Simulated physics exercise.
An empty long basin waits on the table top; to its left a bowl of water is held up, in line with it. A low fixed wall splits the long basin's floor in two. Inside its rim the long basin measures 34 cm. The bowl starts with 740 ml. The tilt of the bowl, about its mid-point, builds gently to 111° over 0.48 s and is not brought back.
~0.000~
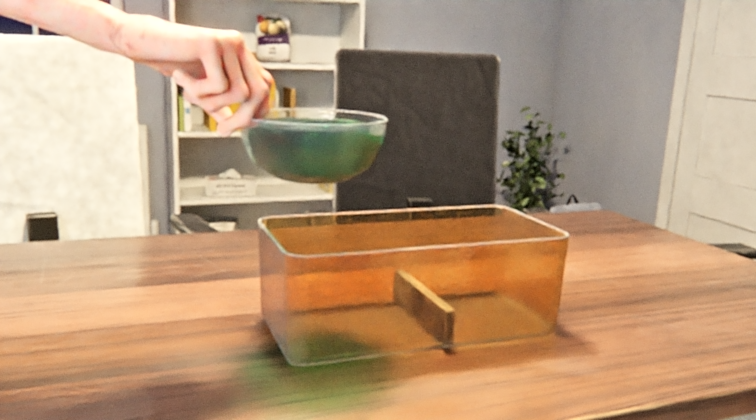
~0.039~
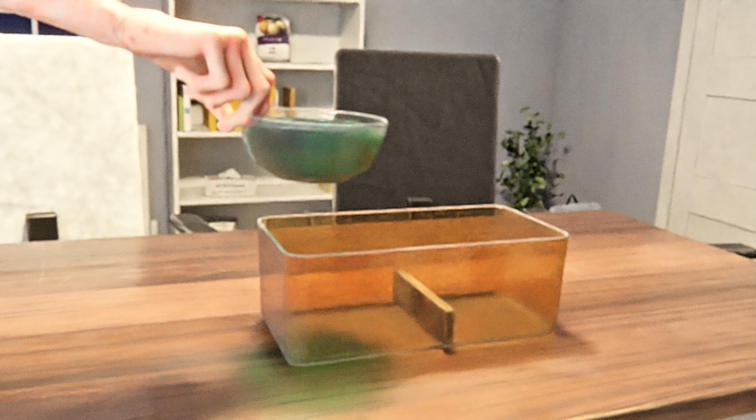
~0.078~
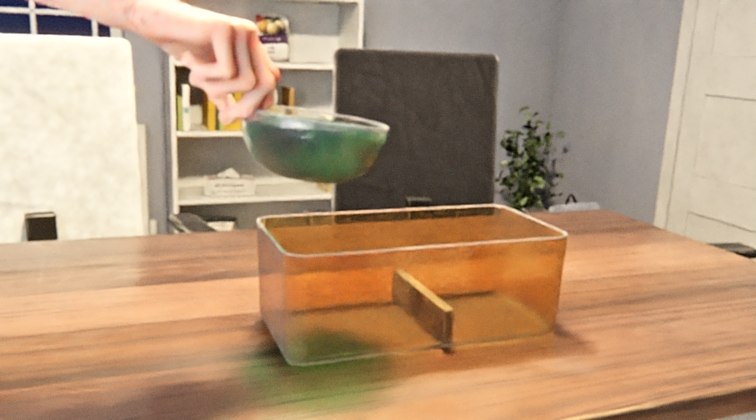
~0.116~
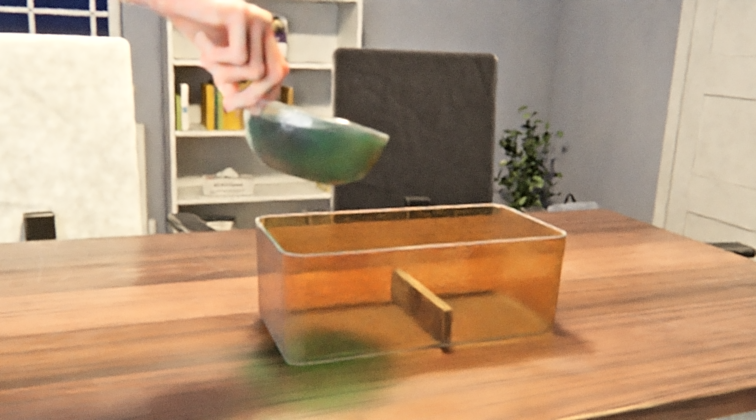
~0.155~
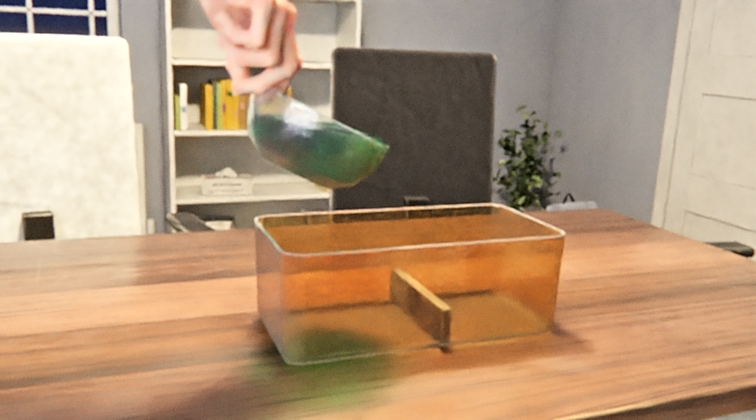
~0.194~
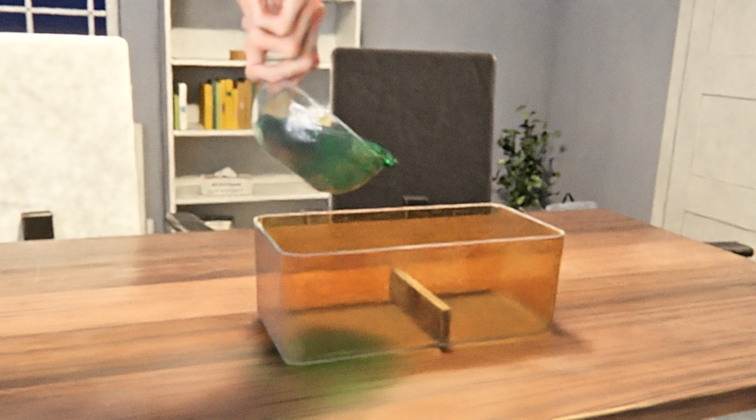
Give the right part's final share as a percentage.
Roughly 20 per cent is past the wall.
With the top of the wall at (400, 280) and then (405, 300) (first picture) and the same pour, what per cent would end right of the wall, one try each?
First 45, then 50 per cent.
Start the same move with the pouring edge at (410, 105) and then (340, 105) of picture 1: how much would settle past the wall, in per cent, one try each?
First 55, then 20 per cent.
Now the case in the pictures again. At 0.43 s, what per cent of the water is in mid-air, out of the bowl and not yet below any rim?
About 10 per cent.
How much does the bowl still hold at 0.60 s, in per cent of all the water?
Some 0 per cent.
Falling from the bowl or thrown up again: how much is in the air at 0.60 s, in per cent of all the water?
Near 10 in a hundred.
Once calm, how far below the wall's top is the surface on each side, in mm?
Left about 22 mm, right about 36 mm.
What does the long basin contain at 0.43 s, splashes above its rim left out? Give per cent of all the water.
Near 86 in a hundred.
After 0.43 s the tilt is 108° and 3 per cent is still to pour, 76 is left of the wall and 11 right of it.
After 0.60 s the tilt is 111° and 0 per cent is still to pour, 74 is left of the wall and 17 right of it.
After 0.78 s the tilt is 111° and 0 per cent is still to pour, 71 is left of the wall and 20 right of it.
After 0.98 s the tilt is 111° and 0 per cent is still to pour, 72 is left of the wall and 20 right of it.
In the end 72 per cent lies left of the wall, 20 right of it and 8 outside.
